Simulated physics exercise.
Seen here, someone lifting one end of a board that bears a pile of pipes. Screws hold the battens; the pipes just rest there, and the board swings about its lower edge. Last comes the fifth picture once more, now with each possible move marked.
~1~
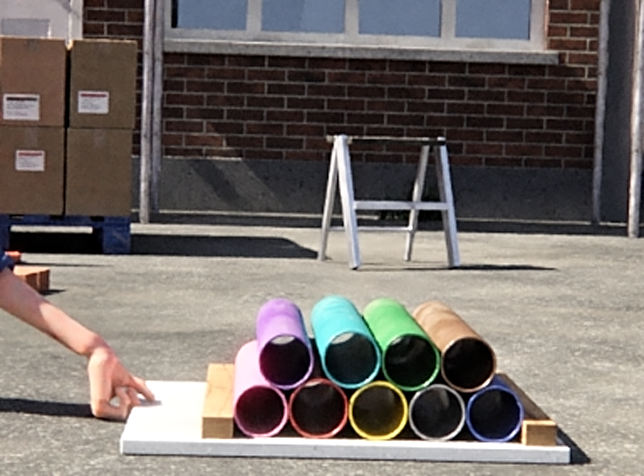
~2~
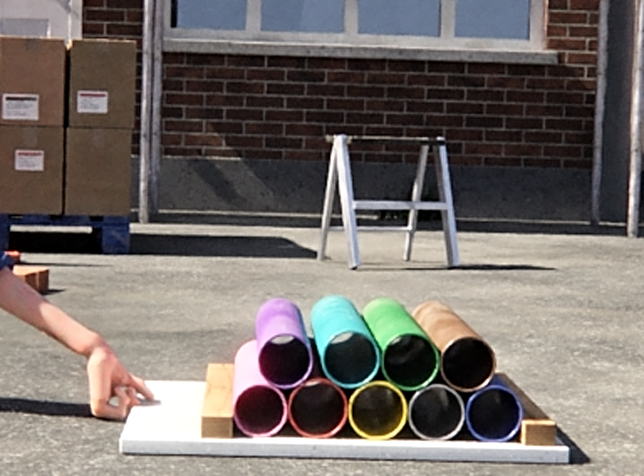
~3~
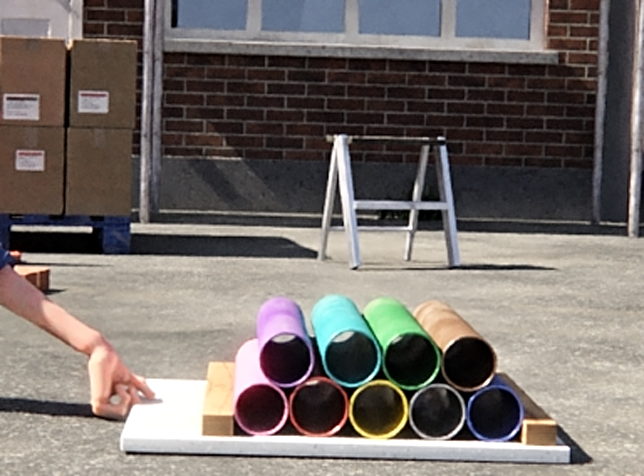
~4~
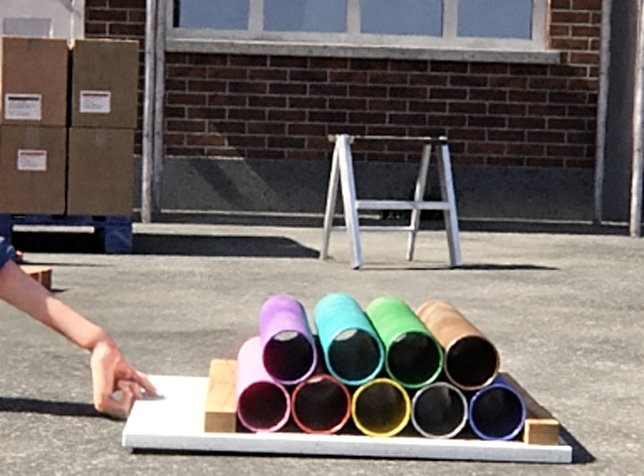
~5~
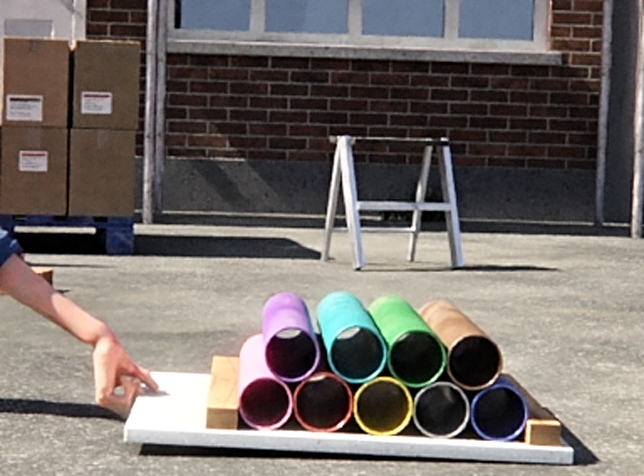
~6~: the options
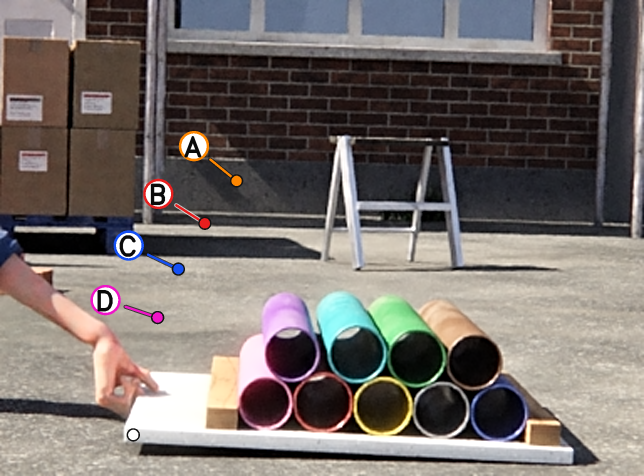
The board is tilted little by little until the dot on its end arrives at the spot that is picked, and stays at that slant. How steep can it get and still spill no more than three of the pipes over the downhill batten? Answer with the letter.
Stop at B.
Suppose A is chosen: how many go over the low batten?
With A, four.
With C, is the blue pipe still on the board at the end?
Yes.
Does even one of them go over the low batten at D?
No.
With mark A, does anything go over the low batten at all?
Yes.
On the copy, A at (237, 181); B at (205, 224); C at (178, 269); D at (157, 318); the white dot at (133, 435).
On B. First, board at 18°.
Then, board at 31°.
Finally, board at 31°, three over the low batten (green, brown, turquoise).
By contrast, A four over the low batten (green, purple, brown, turquoise); C none over the low batten; D none over the low batten.
